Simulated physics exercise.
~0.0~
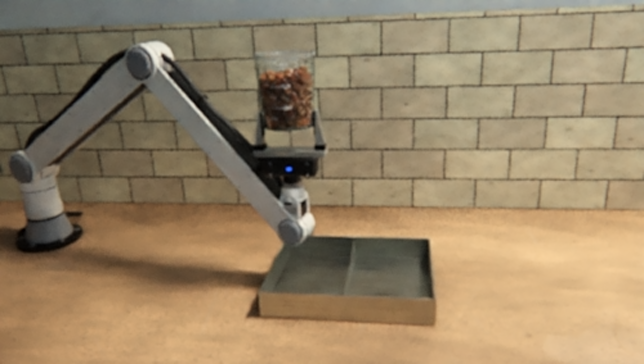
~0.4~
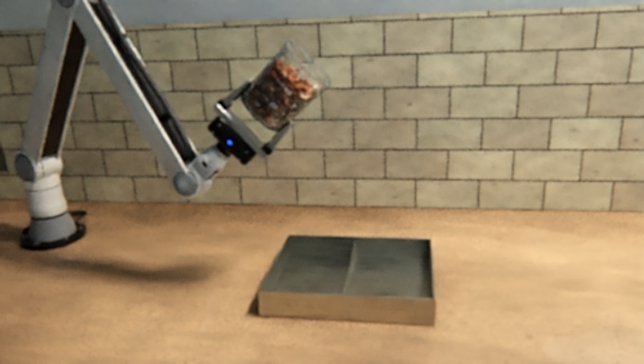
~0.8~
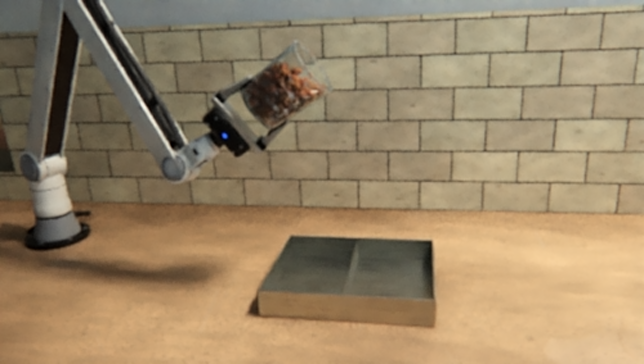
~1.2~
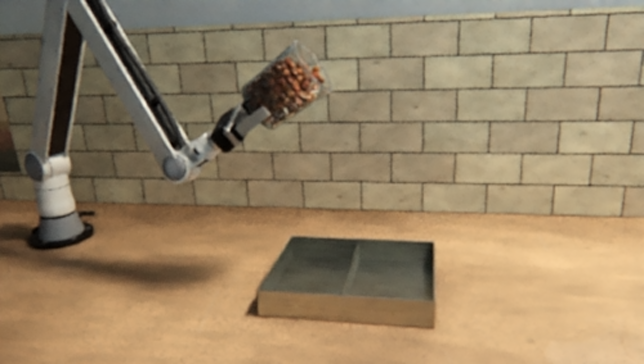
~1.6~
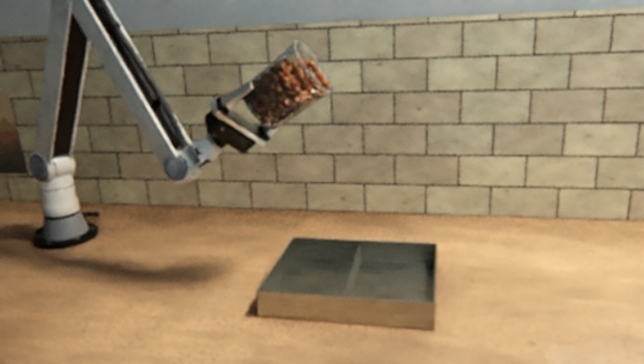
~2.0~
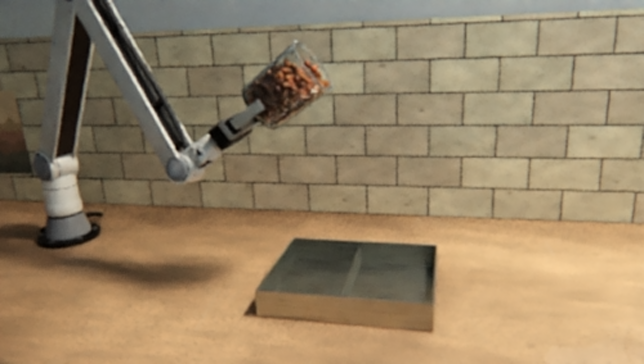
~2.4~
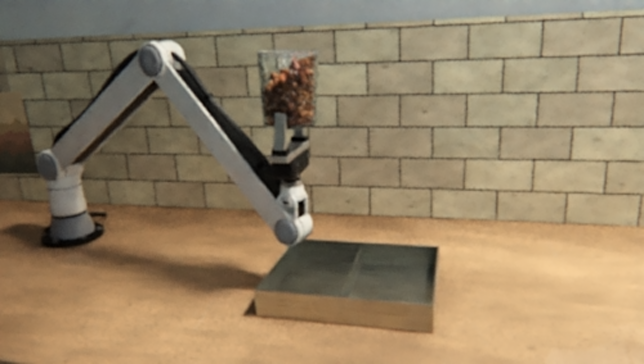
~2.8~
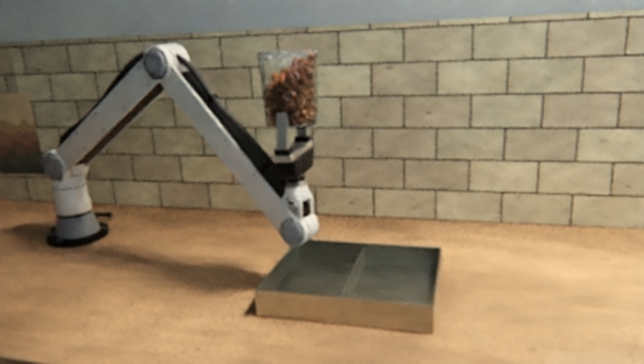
A robot arm holds a clear cup of brown hazelnuts upright above a low, open tray, split in two by a cross wall, on a table before a pale brick wall. The arm draws the cup back to the left and tips it over to the right, well short of upside down. Keeping that lean, the wrist spins the cup about its own axis while the nuts stay inside. The arm then swings back to the right and brings the cup upright again. It ends holding the still-full cup steady, with the tray empty.
